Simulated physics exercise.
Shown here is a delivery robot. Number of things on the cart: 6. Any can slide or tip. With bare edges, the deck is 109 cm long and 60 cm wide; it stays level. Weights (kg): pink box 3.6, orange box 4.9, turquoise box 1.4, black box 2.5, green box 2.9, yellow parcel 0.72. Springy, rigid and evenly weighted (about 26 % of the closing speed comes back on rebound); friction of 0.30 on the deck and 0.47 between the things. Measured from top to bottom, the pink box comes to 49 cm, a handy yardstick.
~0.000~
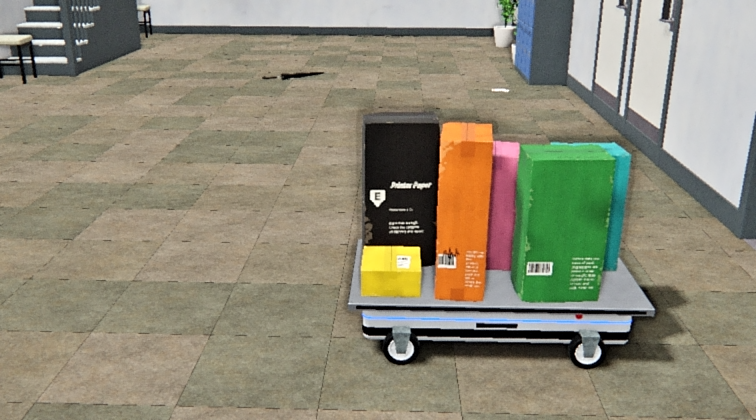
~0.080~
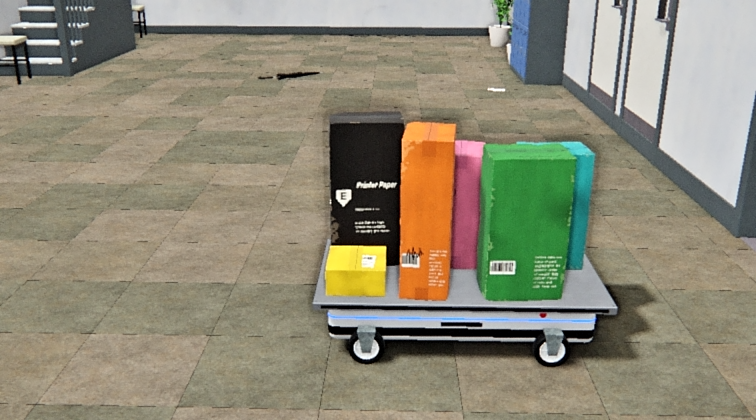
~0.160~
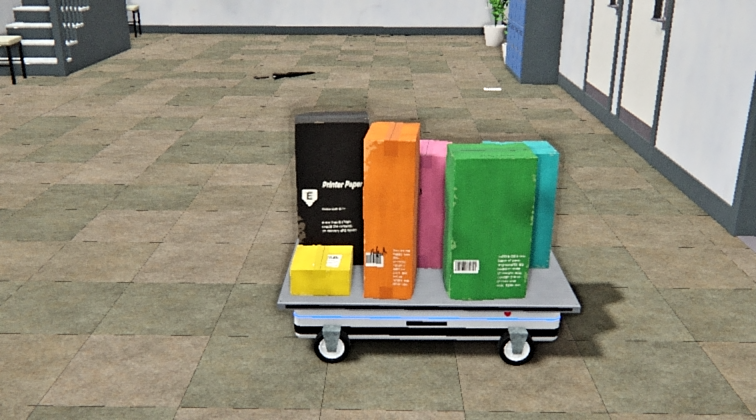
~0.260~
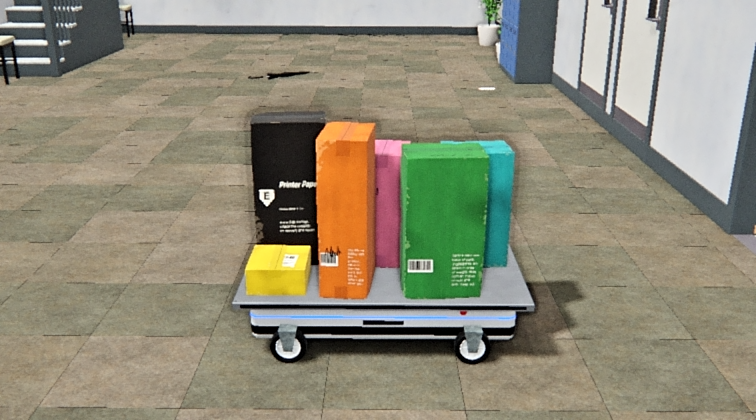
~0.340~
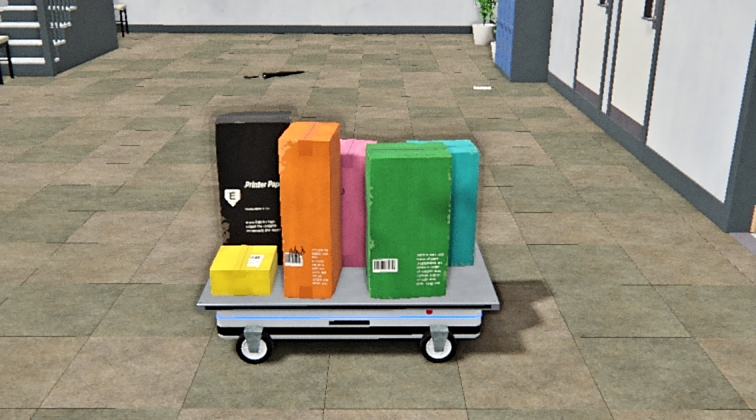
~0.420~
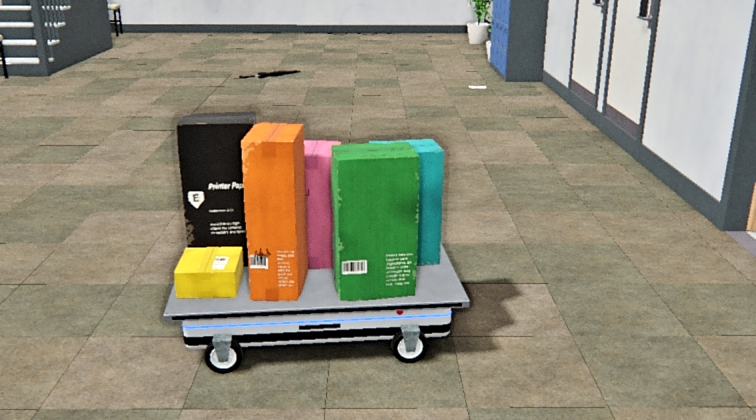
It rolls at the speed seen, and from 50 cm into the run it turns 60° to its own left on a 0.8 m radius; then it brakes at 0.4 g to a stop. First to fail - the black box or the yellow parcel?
The former.
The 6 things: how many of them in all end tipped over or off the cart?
It adds up to 4.
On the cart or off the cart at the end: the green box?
When everything stops, the green box is still in bounds.
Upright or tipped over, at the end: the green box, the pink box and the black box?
In the last frame the green box remains up, the pink box does not stay up and the black box does not stay up.
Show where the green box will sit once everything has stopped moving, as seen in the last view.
Near (54, 348).
By 0.72 s, cart has run 122 cm, turned 41°; pink box and black box now off the cart; yellow parcel 46 cm from its spot near (67, 304); orange box 30 cm from its spot.
By 1.12 s, cart has run 186 cm, turned 60°; orange box and yellow parcel now off the cart; turquoise box 17 cm from its spot; green box 10 cm from its spot.
When it is over (2.2 s), off the cart, pink box, orange box, black box and yellow parcel; not toppled but over 10 cm from the start, turquoise box and green box. Black box went at 0.56 s; yellow parcel went at 0.74 s.
